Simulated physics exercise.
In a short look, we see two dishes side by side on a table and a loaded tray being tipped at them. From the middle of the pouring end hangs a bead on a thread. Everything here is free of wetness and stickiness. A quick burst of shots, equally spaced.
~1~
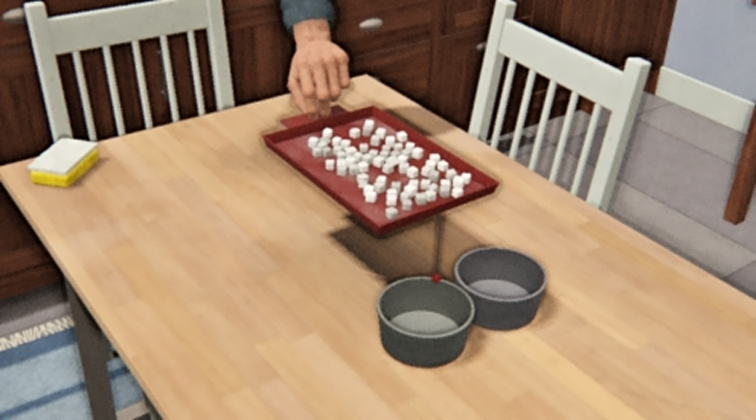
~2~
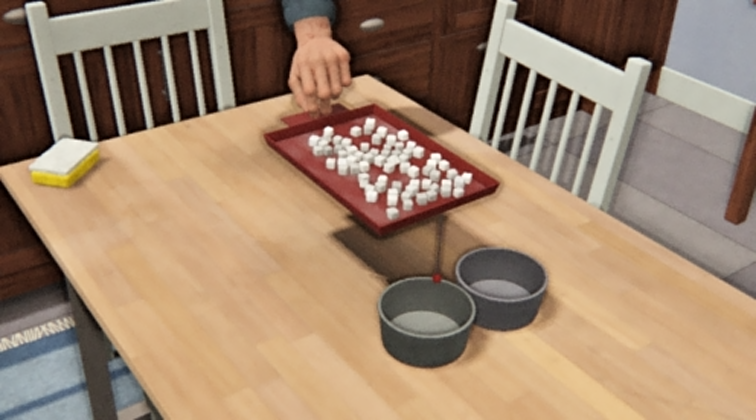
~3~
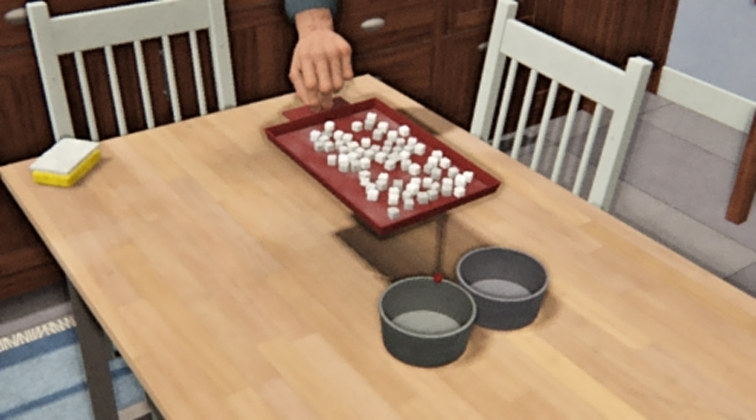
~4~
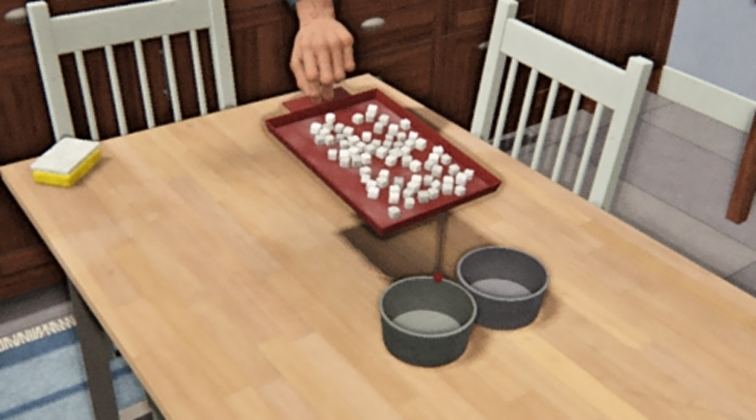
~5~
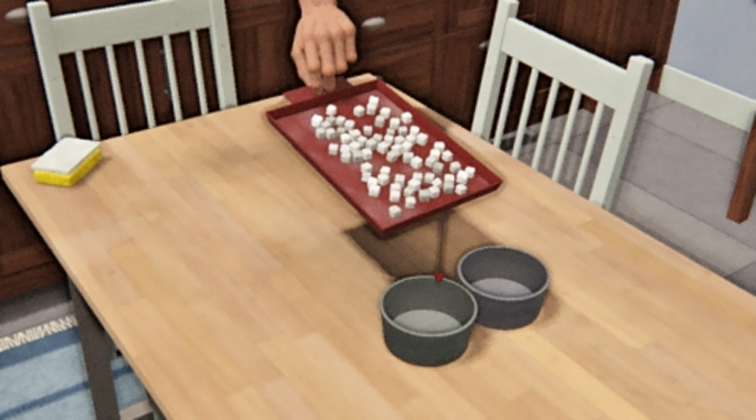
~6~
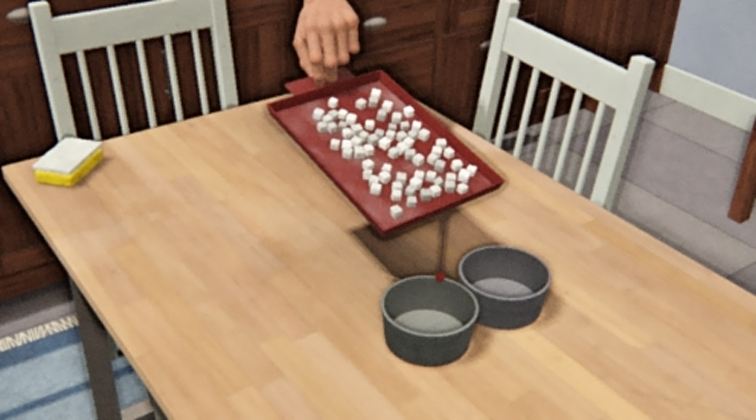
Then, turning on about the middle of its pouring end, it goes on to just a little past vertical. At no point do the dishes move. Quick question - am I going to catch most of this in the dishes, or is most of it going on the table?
You'll catch only a minority of it; most goes on the table.
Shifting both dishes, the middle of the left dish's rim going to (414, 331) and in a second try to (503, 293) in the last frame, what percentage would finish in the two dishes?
70 and 10 in a hundred.
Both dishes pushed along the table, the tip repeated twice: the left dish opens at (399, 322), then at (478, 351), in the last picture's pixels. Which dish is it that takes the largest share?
The first try: The left-side dish. The second: The left-side dish.
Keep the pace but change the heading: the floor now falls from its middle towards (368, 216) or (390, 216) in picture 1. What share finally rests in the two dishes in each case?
For the first it's near 40 %, for the second near 40 %.
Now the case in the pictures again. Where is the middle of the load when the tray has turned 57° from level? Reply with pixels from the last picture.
Near the pixel (421, 189).
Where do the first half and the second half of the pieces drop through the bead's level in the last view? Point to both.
Earlier portion about (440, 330); later portion about (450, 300).
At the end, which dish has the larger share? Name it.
So the winner turns out to be the left-side one.
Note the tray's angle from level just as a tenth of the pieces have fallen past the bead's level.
At roughly 110°.
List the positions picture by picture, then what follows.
The first frame shows corners of the pouring end near (380, 224) and (495, 182), level; middle of the load near (379, 162), sugar cubes; left dish near (455, 345); right dish near (530, 309); bead on its thread near (436, 278).
The second frame shows corners of the pouring end near (381, 224) and (496, 182), level; middle of the load near (380, 161).
The third frame shows corners of the pouring end near (382, 224) and (497, 182), tipped barely, lowest at the left corner; middle of the load near (381, 158).
The fourth frame shows corners of the pouring end near (383, 225) and (498, 181), tipped a little, lowest at the left corner; middle of the load near (382, 153).
The fifth frame shows corners of the pouring end near (384, 226) and (499, 180), tipped a little, lowest at the left corner; middle of the load near (383, 148).
The sixth frame shows corners of the pouring end near (385, 227) and (500, 180), tipped a little, lowest at the left corner; middle of the load near (385, 144); left dish near (459, 344); right dish near (534, 308).
Shortly afterwards, tray tipped steeply; all but a few on the tray; only a few in the air.
Next, tray tipped right over; all but a few on the tray; only a few in the left dish; only a few outside both.
Some moments later, tray tipped past a quarter turn; near a third in the left dish; near two thirds outside both.
In the end, tray tipped past a quarter turn; near a third in the left dish; none at all in the right dish; near two thirds outside both.
